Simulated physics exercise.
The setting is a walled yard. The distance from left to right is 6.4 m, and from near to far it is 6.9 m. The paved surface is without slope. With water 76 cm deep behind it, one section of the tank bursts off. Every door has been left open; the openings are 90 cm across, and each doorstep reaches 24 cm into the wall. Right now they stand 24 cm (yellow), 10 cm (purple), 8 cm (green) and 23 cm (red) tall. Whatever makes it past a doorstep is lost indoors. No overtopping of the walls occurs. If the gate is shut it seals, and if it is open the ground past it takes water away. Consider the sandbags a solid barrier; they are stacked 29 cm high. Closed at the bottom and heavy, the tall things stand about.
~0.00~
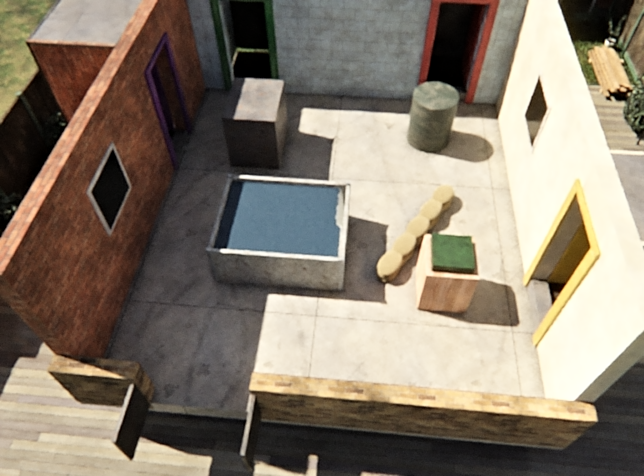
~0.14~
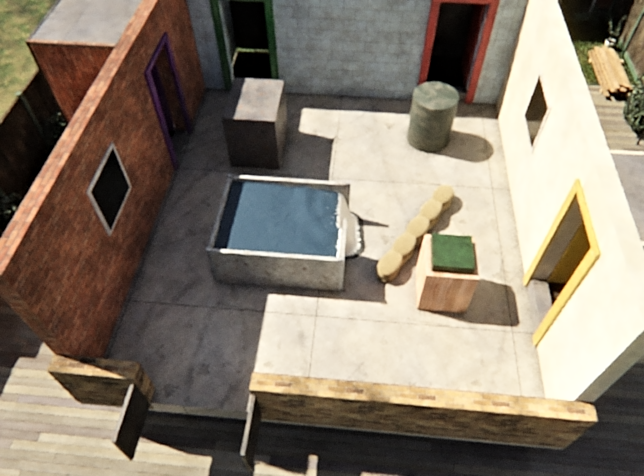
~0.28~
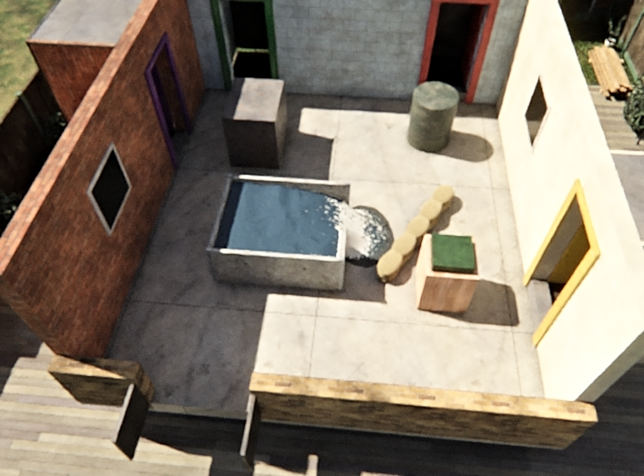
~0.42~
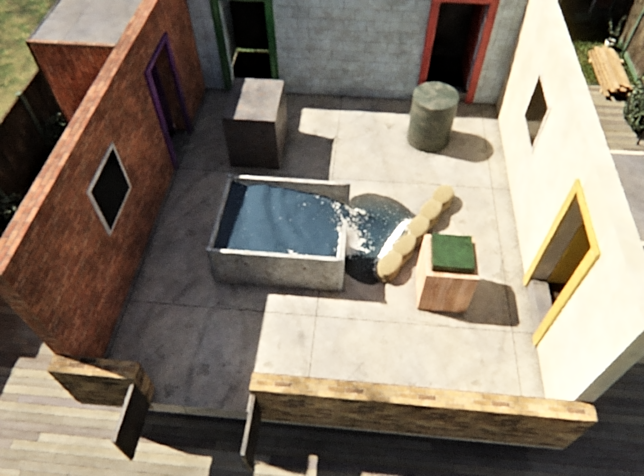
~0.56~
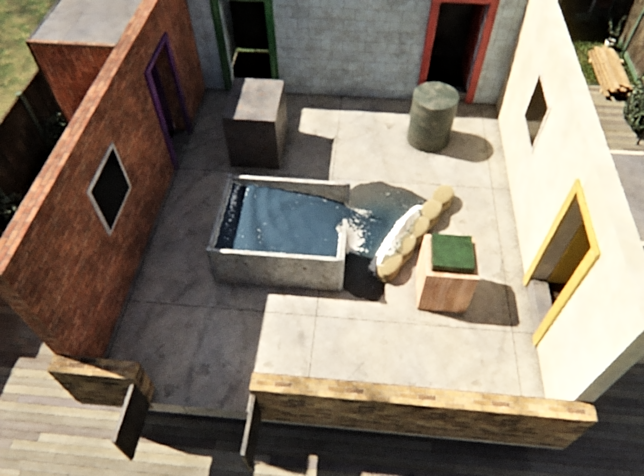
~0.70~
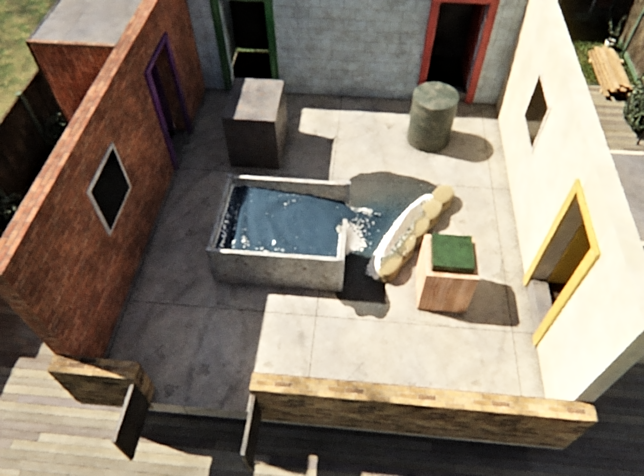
Water bursts through the right side of a rectangular tank in a walled yard, foaming onto the pale paved floor, then spreads against a diagonal row of sandbags and toward the back while the level in the tank drops.
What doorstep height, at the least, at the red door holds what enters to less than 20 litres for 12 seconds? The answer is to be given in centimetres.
A height of roughly 7.5 cm.
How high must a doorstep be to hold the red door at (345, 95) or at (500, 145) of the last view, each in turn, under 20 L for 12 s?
About 10.0 cm for the first and 21 cm for the second.
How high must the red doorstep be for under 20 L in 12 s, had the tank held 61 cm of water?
The step would need to be some 5.5 cm high.
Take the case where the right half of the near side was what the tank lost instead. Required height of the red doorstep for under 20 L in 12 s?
If so: Around 8.5 cm.
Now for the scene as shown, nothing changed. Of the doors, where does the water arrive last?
That would be the purple door.
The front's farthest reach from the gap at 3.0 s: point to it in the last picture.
At about (492, 105).
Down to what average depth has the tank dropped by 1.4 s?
It averages close to 50 centimetres.
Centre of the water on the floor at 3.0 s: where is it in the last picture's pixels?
It lies near (361, 211) in the last picture.
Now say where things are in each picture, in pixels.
The tank at (282, 218) is whole and still, 76 cm deep; the red door at (452, 61) is dry, in the first frame.
The gap is at (344, 225), the front 0.3 m out at (360, 249); the back of the tank holds 76 cm, in the second frame.
The gap is at (344, 225), the front 0.8 m out at (388, 249); the back of the tank holds 76 cm, in the third frame.
Water pours out at (344, 226) and has run 1.2 m, to (413, 218); about 11 cm deep outside, 75 cm at the back, in the fourth frame.
Water pours out at (344, 226) and has run 1.5 m, to (426, 204); about 7 cm deep outside, 69 cm at the back, in the fifth frame.
The front is at (438, 193), 1.8 m from the gap at (344, 226); 2.5 m2 of floor is wet, 63 cm left at the back; 2.6 m in a straight line remain to the red door at (452, 61), in the sixth frame.
After 1.4 s water covers 20 % of the floor, deepest (50 cm) near (399, 244); it has not reached the red door.
After 3.0 s water covers 40 % of the floor, deepest (31 cm) near (399, 244); 9 cm at the red door, 0 litres in over its 23 cm doorstep.
After 12.0 s water covers 95 % of the floor, deepest (8 cm) near (270, 125); 5 cm at the red door, 0 litres in over its 23 cm doorstep.
At the red door as built, the water arrived by 2.4 s and peaked near 11 cm at 3.8 s.
Run again over the same 12 s with other heights there, 25 litres in over 7 cm, 9 litres over 9.5 cm. The limit of 20 litres is kept from about 7.5 cm up.
